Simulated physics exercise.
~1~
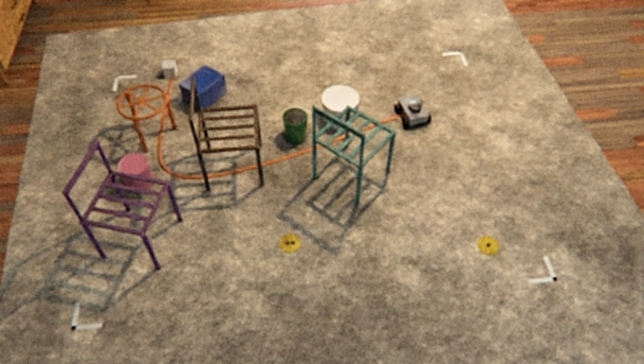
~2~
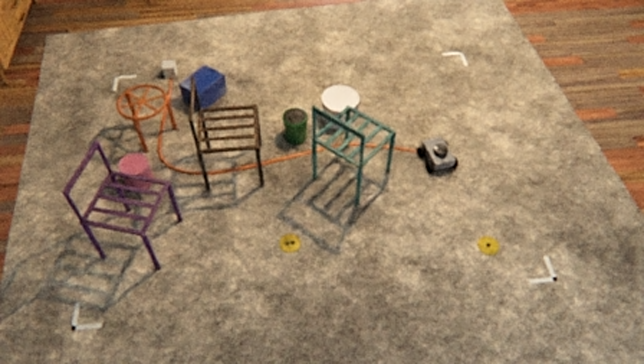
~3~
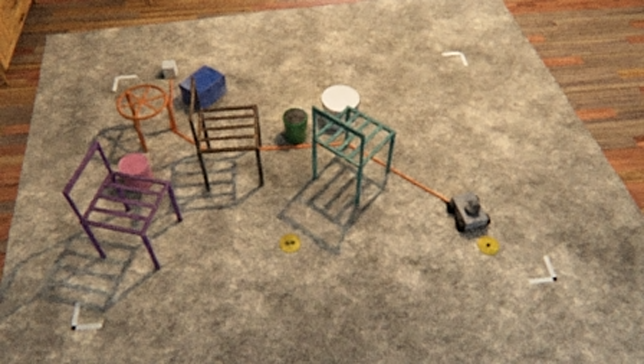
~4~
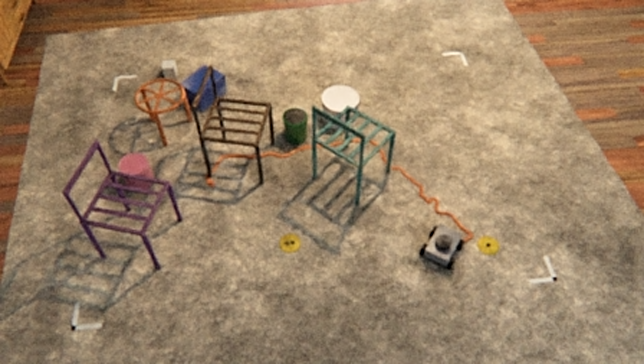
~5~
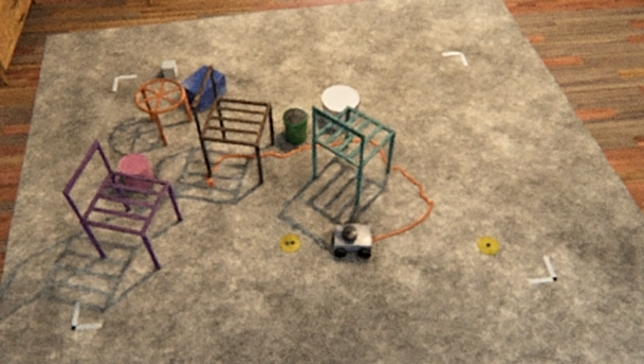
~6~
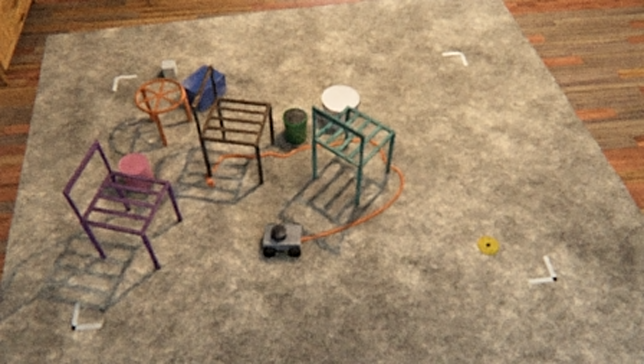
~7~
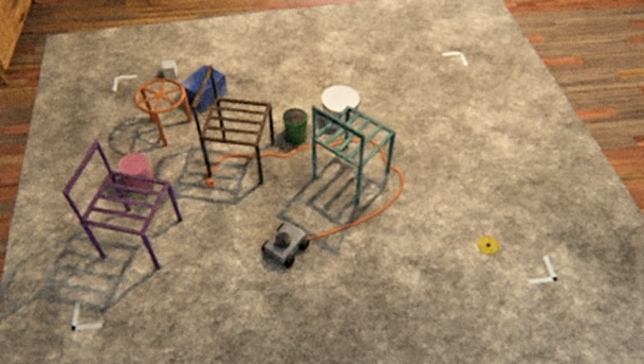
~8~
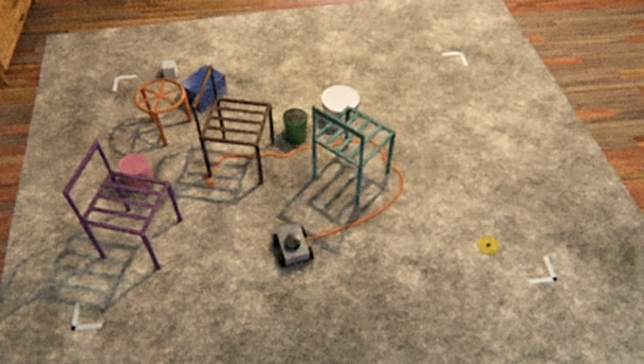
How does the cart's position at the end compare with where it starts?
The cart starts to the upper right of the teal chair, near the white bucket. It ends lower and further left, below the teal chair where the left yellow mark was visible.
